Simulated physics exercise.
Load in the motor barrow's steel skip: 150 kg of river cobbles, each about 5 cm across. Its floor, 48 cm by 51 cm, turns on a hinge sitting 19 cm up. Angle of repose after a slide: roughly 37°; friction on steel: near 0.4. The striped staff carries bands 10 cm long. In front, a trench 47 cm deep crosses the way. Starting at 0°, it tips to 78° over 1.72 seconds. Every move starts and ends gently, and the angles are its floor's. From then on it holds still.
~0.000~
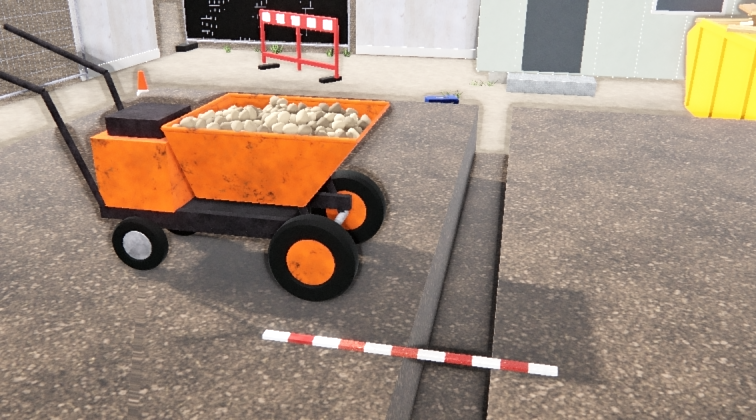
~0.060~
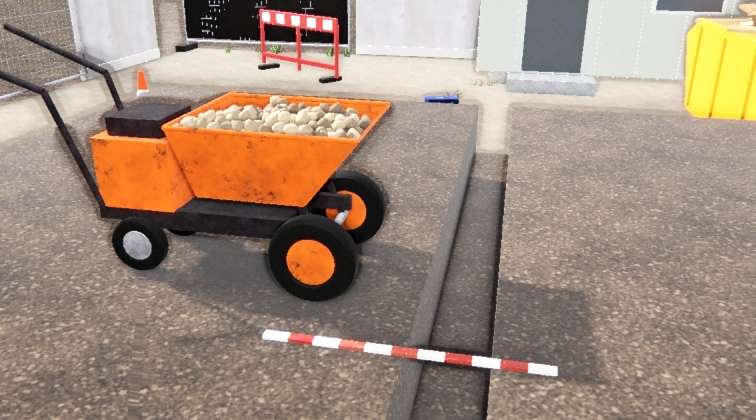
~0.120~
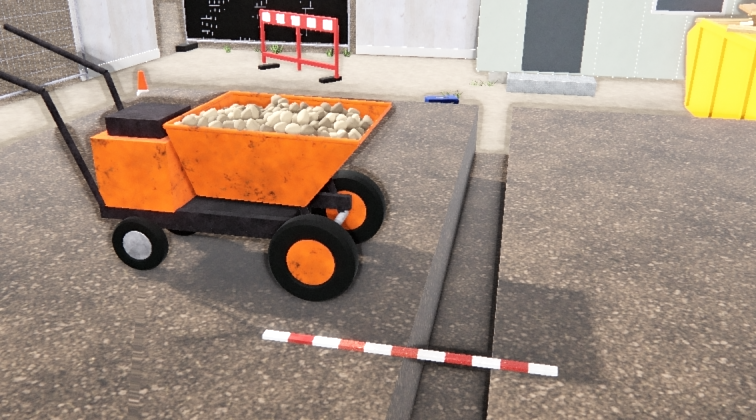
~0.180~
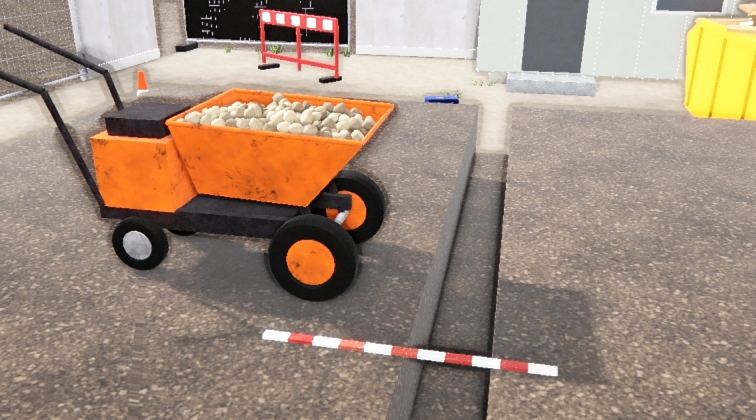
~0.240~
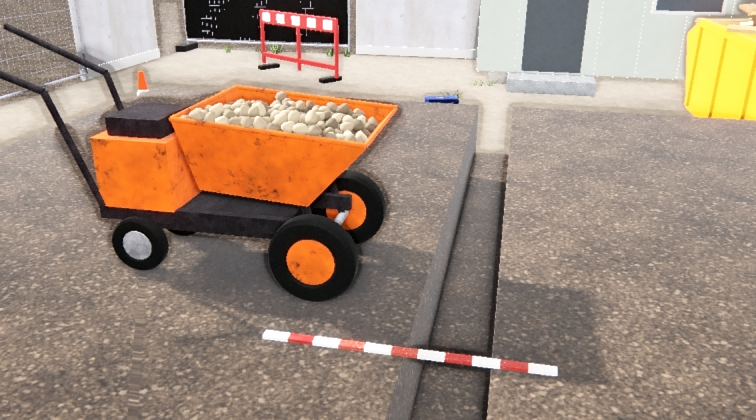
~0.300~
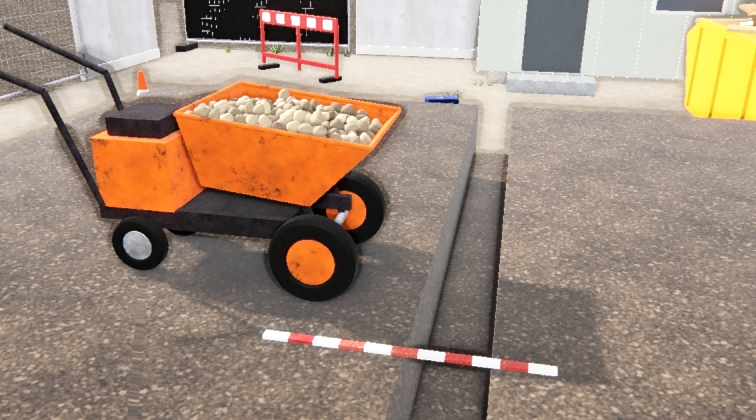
A paved yard with a narrow trench running across it is seen from slightly above, in front of a pale building, fencing and a red-and-white barrier. An orange motor barrow loaded with pale stones stands on the left, with a red-and-white striped staff lying across the trench and a yellow container at right. The barrow's skip tilts slightly forward to the right, its stones shifting a little, while the wheels and camera stay still.
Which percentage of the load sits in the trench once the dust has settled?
Near 71 per cent.
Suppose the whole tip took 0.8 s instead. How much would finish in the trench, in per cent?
It would be near 55 per cent.
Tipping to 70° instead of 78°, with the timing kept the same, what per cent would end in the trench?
Expect roughly 70 per cent.
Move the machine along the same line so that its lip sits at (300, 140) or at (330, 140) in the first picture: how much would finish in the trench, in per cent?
From the first place around 90 per cent, from the other around 95.
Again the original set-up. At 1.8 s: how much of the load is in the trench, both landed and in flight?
Some 45 per cent.
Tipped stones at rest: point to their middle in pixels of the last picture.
Roughly (476, 345), I'd say.
After 1.3 s the floor is at 66°; 93 % in the skip, 6 % in the trench, 1 % past the trench; the foremost stones are at (506, 284).
After 1.8 s the floor is at 78°; 30 % in the skip, 44 % in the trench, 26 % past the trench; the foremost stones are at (643, 288).
After 2.2 s the floor is at 78°; 7 % in the skip, 63 % in the trench, 30 % past the trench; the foremost stones are at (697, 283).
After 4.1 s the floor is at 78°; 0 % in the skip, 71 % in the trench, 29 % past the trench; the foremost stones are at (713, 283).
